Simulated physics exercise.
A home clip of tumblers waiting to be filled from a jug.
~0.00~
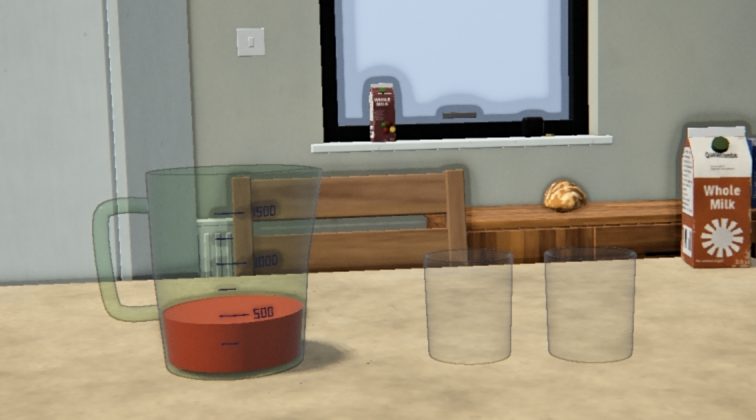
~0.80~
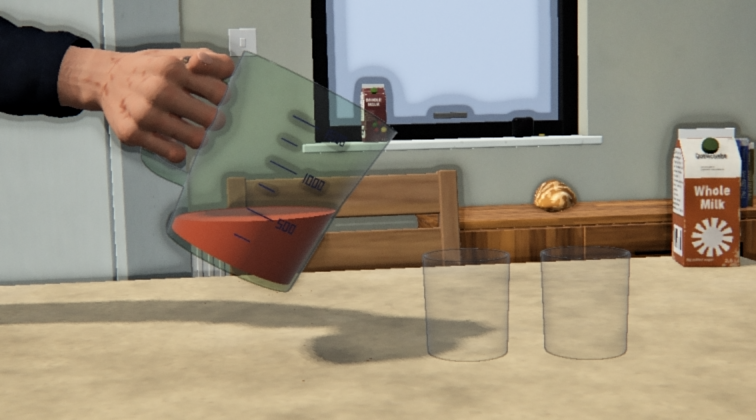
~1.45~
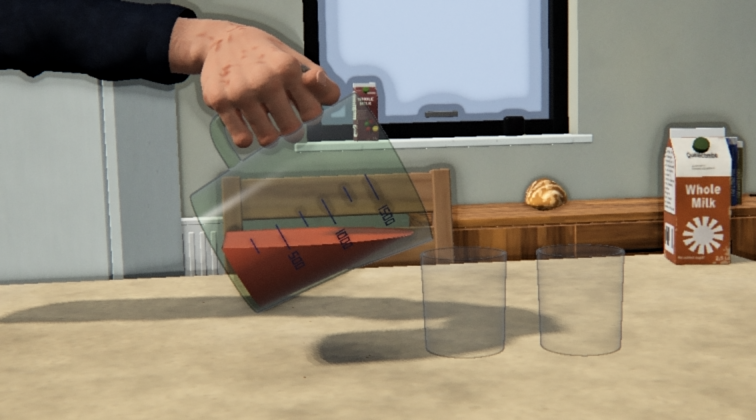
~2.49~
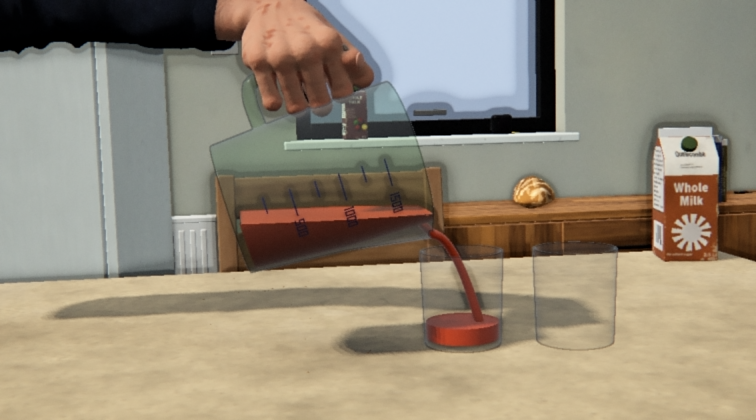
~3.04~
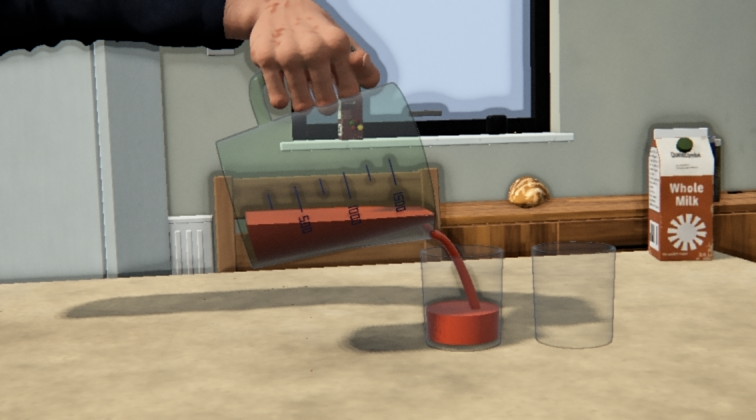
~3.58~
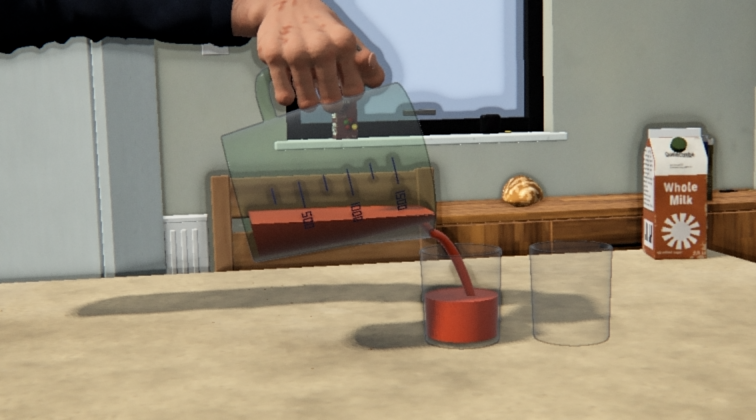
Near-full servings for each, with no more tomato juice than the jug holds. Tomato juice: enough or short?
It runs dry first.
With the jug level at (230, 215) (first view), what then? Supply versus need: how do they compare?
Sufficient.
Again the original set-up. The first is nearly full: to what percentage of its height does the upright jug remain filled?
It stands at around 10 per cent of its height.
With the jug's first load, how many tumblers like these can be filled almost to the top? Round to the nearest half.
I'd put it at close to 1.5 servings.
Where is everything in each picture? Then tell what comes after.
The first frame shows at the start; jug (231, 263) about a quarter full; two tumblers, the last at (590, 299).
In the second frame, a hand has the jug; jug (273, 170) tipped 30° with all of its load; the first is empty.
In the third frame, the jug is tipped; jug (312, 205) tipped 65° with all of its load; two tumblers, the last at (580, 295).
In the fourth frame, the stream is running; jug (323, 181) tipped 75° with nearly all of its load; the first is about a quarter full.
In the fifth frame, the stream is running; jug (328, 178) tipped 75° with about three quarters of its load; two tumblers, the last at (573, 291).
In the sixth frame, the stream is running; jug (331, 175) tipped 80° with about two thirds of its load; the first is about half full.
Around 4.5 s, the first is about two thirds full.
Around 10.2 s, the first is done and the jug has about a third of its load.
Around 15.8 s, the jug is empty with one filled and the next at about half of a serving.
